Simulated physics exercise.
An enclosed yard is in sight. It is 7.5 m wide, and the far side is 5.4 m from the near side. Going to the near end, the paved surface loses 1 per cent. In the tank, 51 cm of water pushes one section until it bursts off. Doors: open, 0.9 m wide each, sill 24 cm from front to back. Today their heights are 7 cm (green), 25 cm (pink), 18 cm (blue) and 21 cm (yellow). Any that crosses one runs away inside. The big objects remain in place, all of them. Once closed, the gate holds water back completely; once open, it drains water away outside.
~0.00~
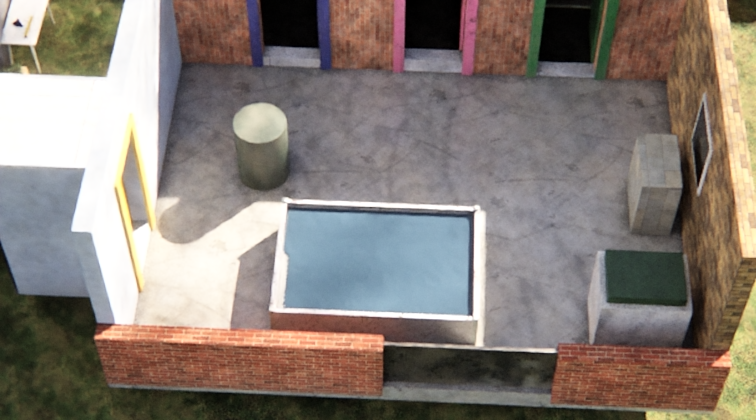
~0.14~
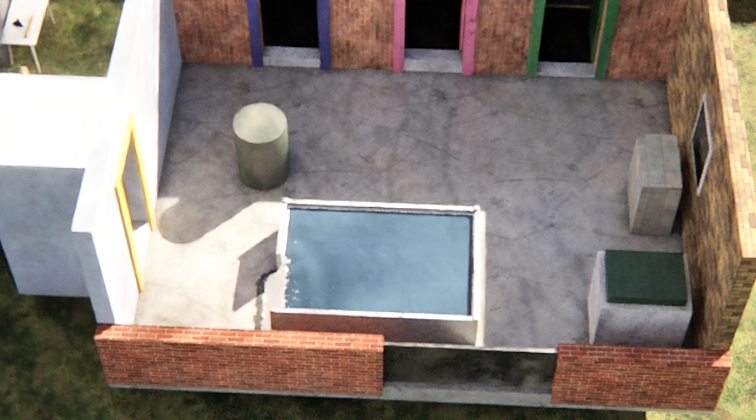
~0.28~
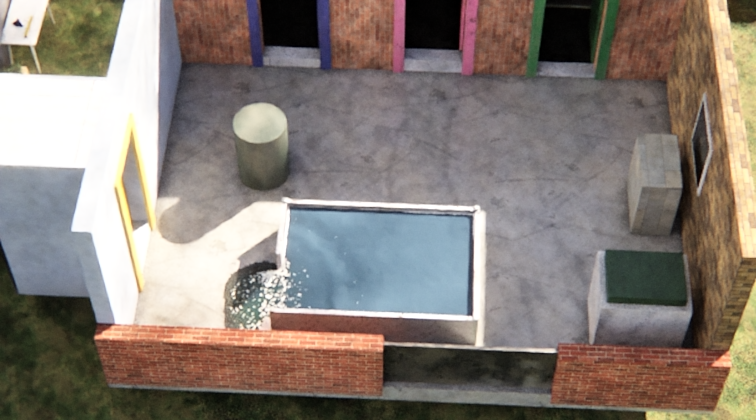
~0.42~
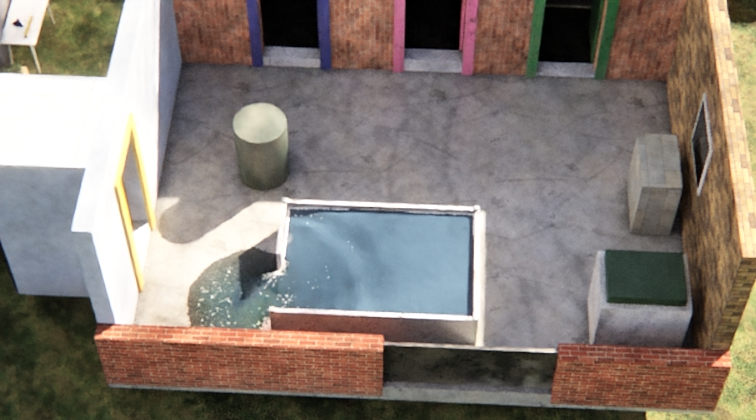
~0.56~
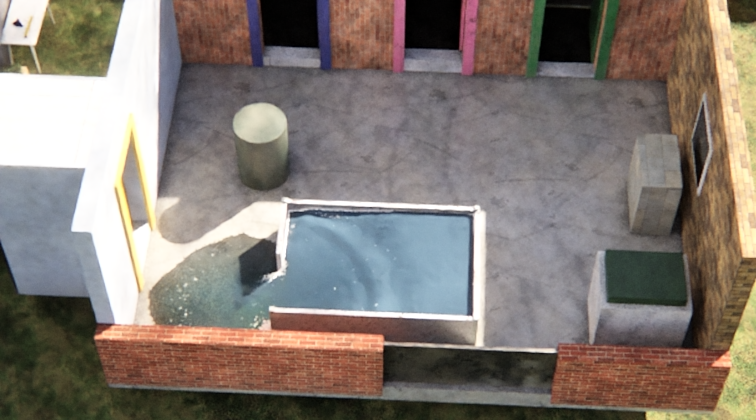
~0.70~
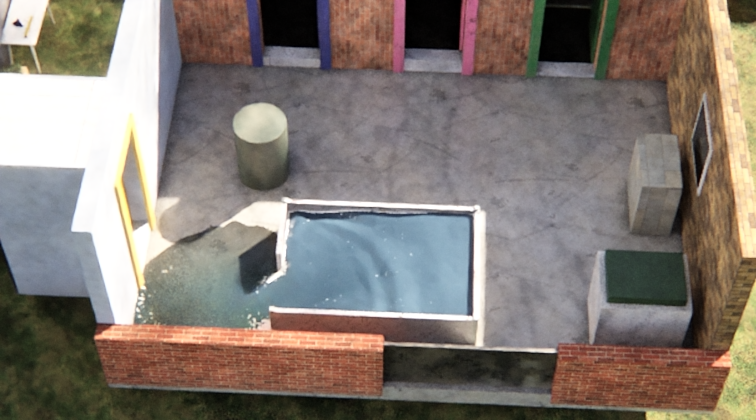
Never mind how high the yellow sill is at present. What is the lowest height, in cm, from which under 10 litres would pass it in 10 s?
22 cm.
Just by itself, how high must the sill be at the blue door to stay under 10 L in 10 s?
For blue, a step near 10.5 cm.
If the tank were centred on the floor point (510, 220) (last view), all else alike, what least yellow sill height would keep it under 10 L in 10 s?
Minimum: Approx. 16 cm.
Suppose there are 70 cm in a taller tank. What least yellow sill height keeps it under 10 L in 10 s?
A step of about 31 cm does it.
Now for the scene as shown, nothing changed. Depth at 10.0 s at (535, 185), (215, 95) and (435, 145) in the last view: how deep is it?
In order: Around 5, 9 and 3 cm.
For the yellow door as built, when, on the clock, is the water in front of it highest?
Around 2.4 s.
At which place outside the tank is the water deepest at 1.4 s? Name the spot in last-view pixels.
Check close to (141, 360).
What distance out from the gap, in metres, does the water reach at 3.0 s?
4.6 metres.
After 1.4 s water covers 10 % of the floor, deepest (42 cm) near (141, 360); 19 cm at the yellow door, 0 litres in over its 21 cm sill.
After 3.0 s water covers 25 % of the floor, deepest (32 cm) near (127, 359); 23 cm at the yellow door, 10 litres in over its 21 cm sill.
After 10.0 s water covers 95 % of the floor, deepest (14 cm) near (127, 359); 10 cm at the yellow door, 13 litres in over its 21 cm sill.
At the yellow door as built, the water arrived by 0.8 s and peaked near 26 cm at 2.4 s.
Run again over the same 10 s with other heights there, 29 litres in over 18.5 cm, 3 litres over 24.5 cm. The limit of 10 litres is kept from about 22 cm up.
